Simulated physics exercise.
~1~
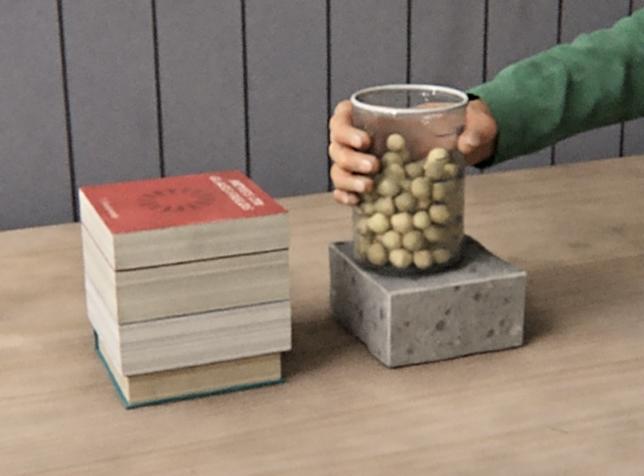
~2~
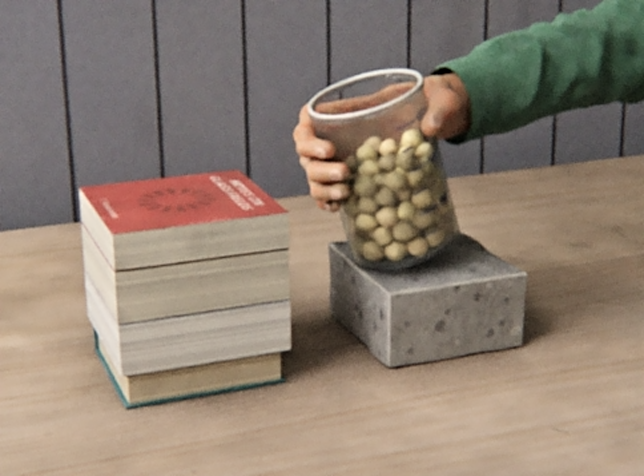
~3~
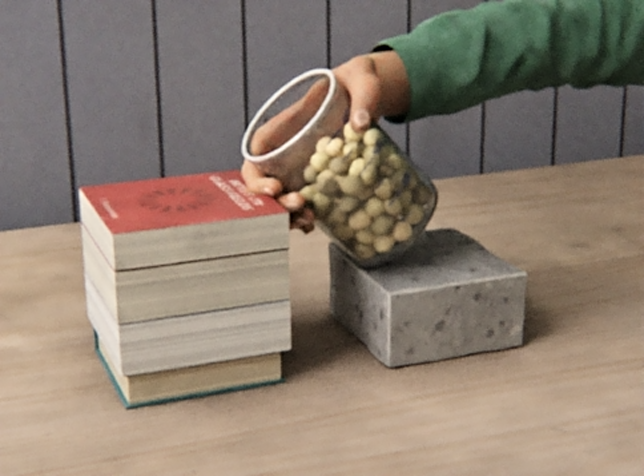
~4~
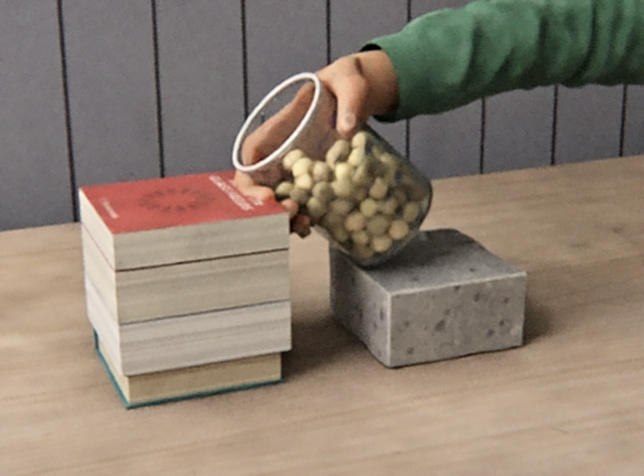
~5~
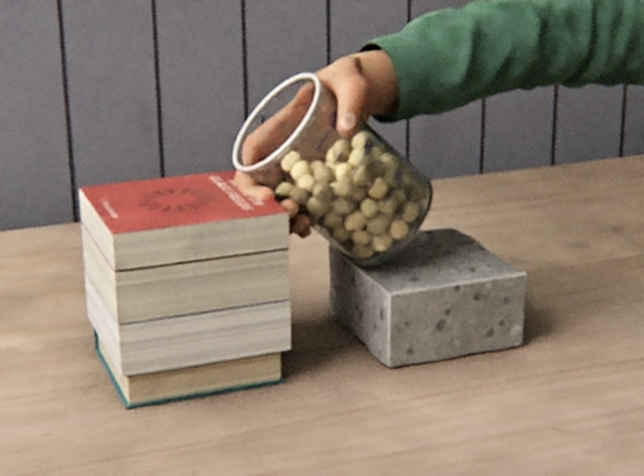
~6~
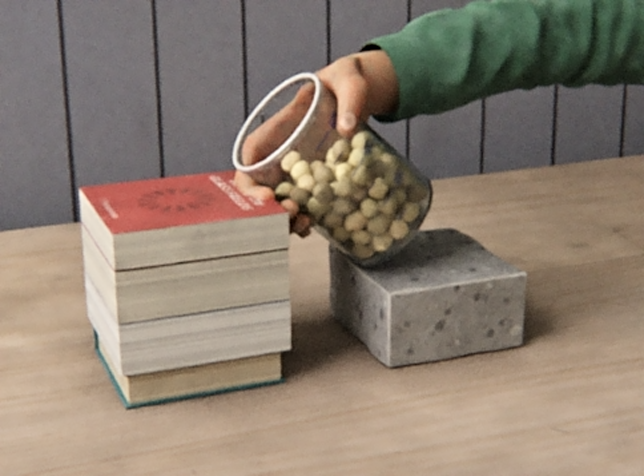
A clear, lidless beaker filled with pale greenish-yellow balls stands upright on a speckled gray block, held by a hand in a green sleeve. The block sits on a wooden table before a gray paneled wall, seen from slightly above, with a pile of books topped by a red cover at the left. The hand tips the beaker leftward toward the books, and the balls shift toward its lower side. It leans further until it rests against the book pile. There it stays, steeply tilted and still held, with all the balls inside.
